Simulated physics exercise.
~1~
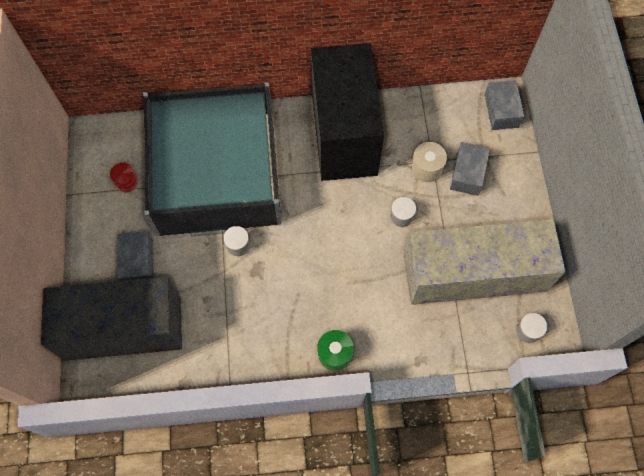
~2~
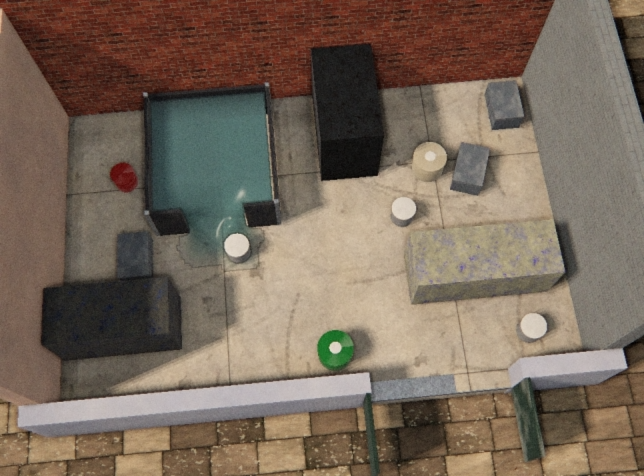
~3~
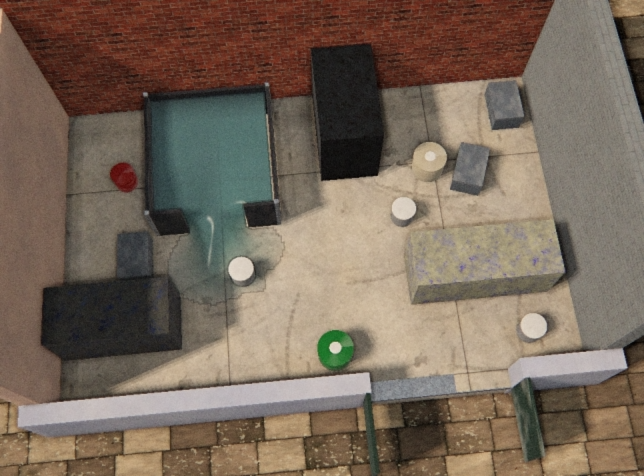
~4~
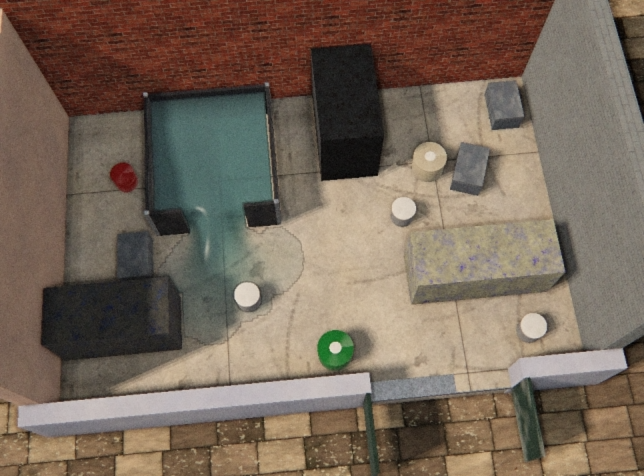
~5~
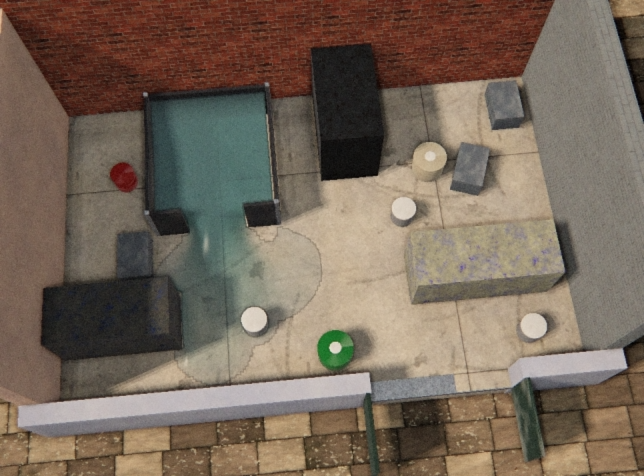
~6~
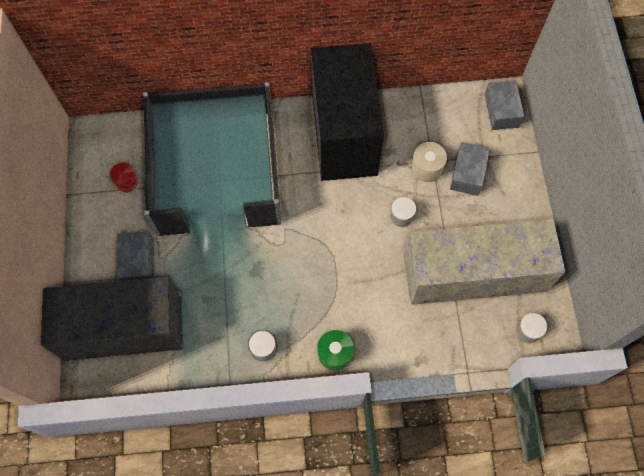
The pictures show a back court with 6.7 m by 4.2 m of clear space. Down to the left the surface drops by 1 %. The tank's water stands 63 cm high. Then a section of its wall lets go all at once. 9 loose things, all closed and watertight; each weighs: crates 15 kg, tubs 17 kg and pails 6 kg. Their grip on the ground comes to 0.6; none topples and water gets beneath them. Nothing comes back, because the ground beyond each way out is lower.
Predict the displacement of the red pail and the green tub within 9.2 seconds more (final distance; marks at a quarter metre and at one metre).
Red pail: Scarcely budges, green tub: Is displaced far.
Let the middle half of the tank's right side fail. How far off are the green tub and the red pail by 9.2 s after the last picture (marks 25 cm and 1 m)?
The green tub would remain almost still and the red pail would remain almost still.
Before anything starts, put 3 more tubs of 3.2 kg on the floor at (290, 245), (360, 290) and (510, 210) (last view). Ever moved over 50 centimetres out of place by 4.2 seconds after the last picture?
First inside the limit, then outside the limit, then inside the limit.
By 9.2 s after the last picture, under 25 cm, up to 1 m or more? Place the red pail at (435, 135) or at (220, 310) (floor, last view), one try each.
One try each gives this: It remains roughly in place, then it wanders off a long way.
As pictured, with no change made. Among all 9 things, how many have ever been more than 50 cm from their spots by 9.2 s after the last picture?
That adds up to 2.
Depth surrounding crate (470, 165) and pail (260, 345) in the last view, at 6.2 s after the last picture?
I'd put it at 2 cm and 6 cm respectively.
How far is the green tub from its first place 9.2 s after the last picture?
About 250 cm.
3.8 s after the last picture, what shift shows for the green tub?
It is about 250 cm out of place by then.
Then, 1.2 s after the last picture the red pail is near (122, 173), 0.0 m from its start, aground; the green tub is near (384, 333), 0.6 m from its start, aground; 0 of 9 are out; 1 afloat.
Then, 3.8 s after the last picture the red pail is near (122, 173), 0.0 m from its start, aground; the green tub is near (520, 316), 2.3 m from its start, aground; 0 of 9 are out; 2 afloat.
Then, 6.2 s after the last picture the red pail is near (122, 173), 0.0 m from its start, aground; the green tub is near (523, 341), 2.3 m from its start, aground; 0 of 9 are out; 1 afloat.
Then, 9.2 s after the last picture the red pail is near (122, 173), 0.0 m from its start, aground; the green tub is near (523, 342), 2.3 m from its start, aground; 0 of 9 are out; 0 afloat.
